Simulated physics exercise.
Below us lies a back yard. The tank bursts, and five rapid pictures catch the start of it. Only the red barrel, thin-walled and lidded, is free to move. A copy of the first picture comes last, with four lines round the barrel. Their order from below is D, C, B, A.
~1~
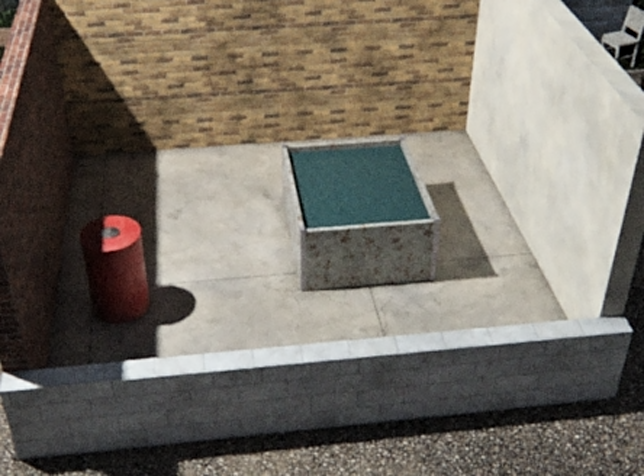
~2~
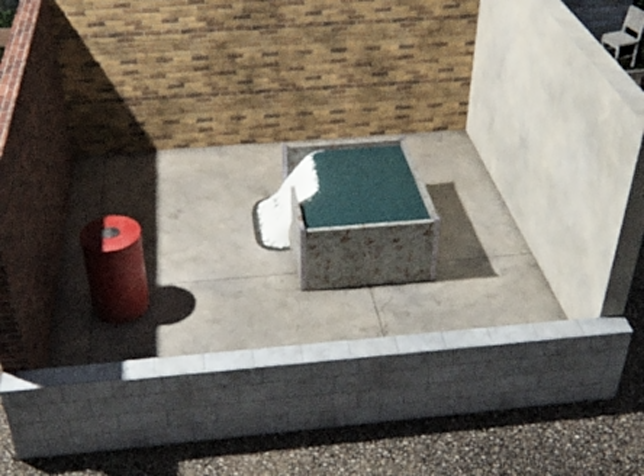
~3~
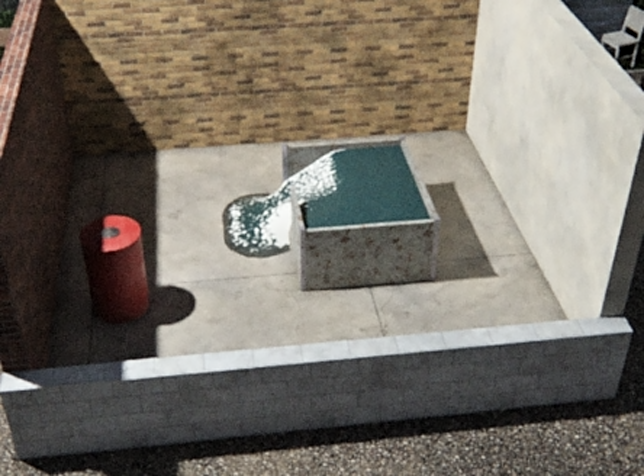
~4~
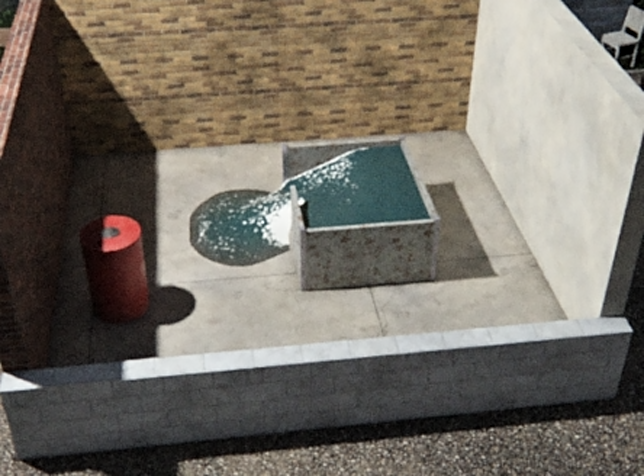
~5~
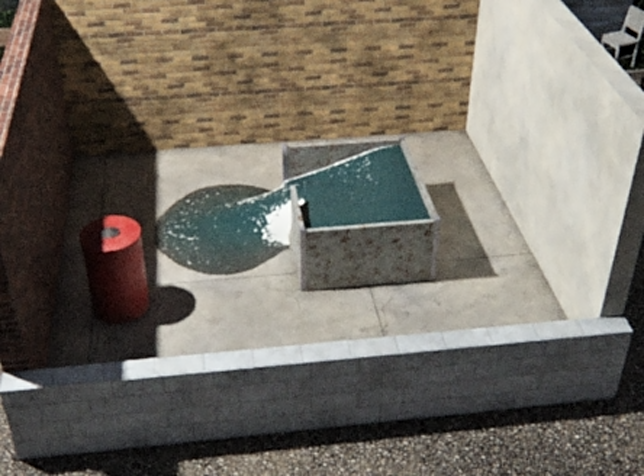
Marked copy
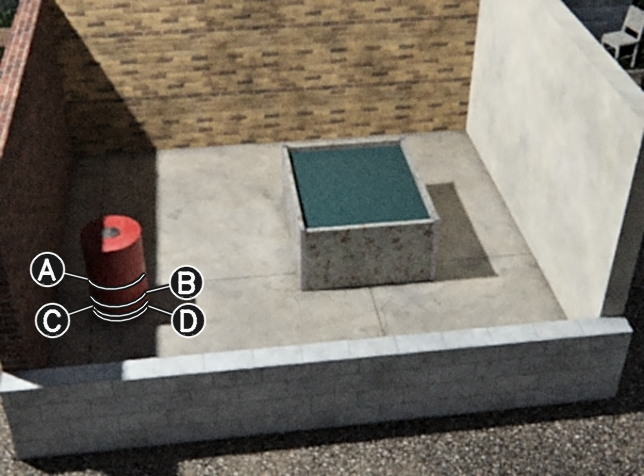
A concrete tank's green water pours out its left side and spreads across the yard floor.
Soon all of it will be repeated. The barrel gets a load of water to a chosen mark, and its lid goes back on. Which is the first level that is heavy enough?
Level B.
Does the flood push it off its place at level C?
Yes, that goes wrong.
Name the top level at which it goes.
C.
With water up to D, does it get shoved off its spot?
Yes, it does.
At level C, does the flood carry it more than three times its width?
No.
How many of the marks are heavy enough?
Two of them.
In white, A at (115, 288); B at (118, 306); C at (119, 315); D at (120, 320); from the bottom up D, C, B, A.
If A is chosen, it does not move.
If B is chosen, it does not move.
If C is chosen, it is pushed about its own width away.
If D is chosen, it is pushed about 6 times its own width away.
